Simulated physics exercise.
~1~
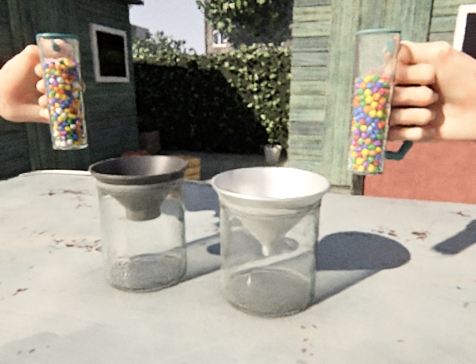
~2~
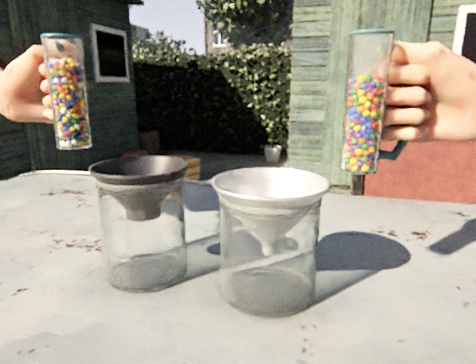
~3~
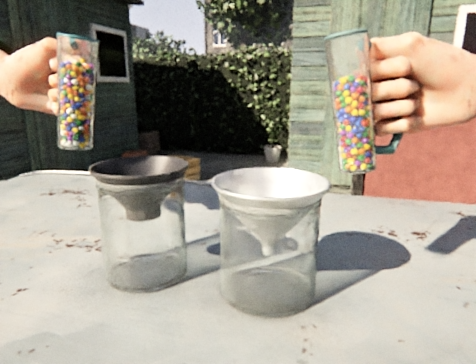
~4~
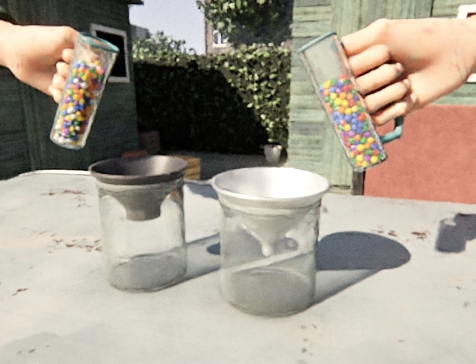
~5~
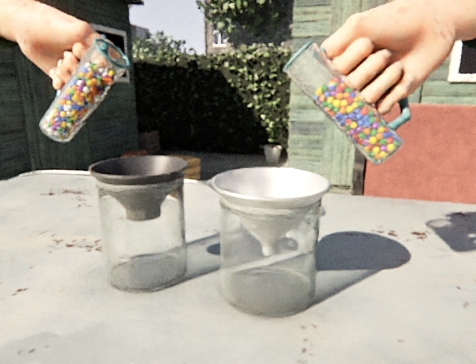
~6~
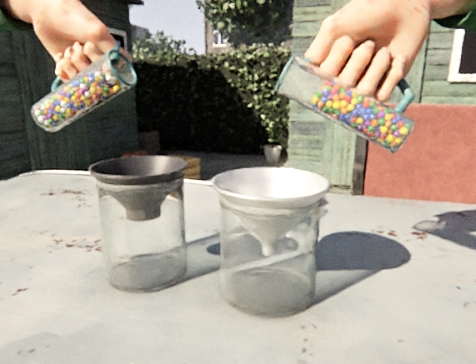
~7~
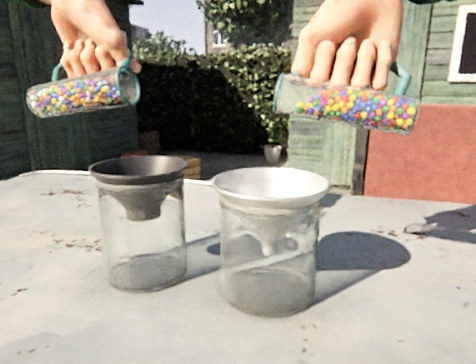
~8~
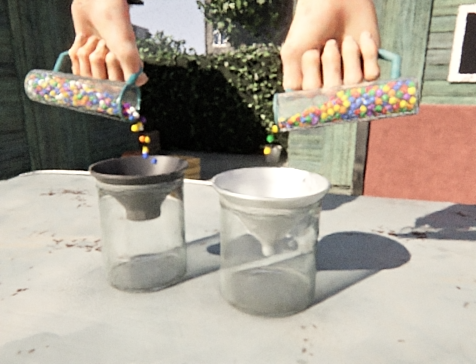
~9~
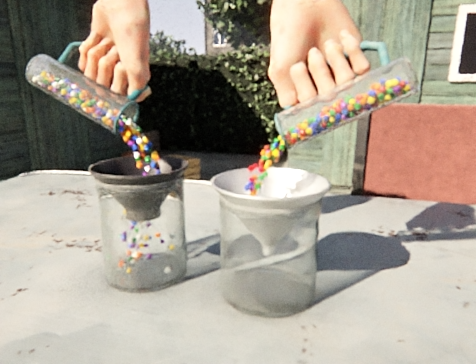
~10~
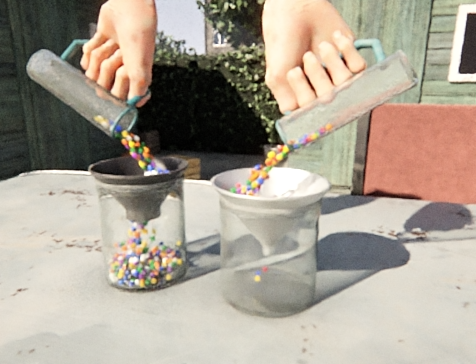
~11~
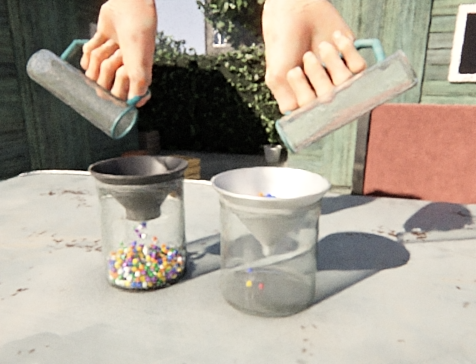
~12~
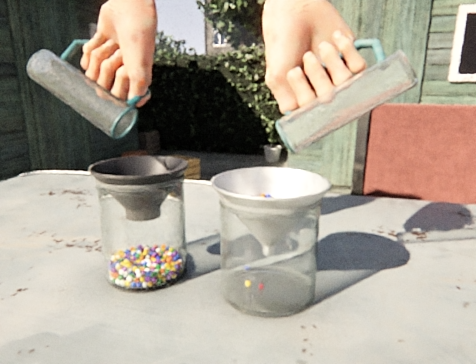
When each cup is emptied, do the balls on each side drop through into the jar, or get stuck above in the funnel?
The balls on the left all drop through the dark funnel into the jar, while those on the right jam in the whitish funnel, with only a stray few getting down into the jar.
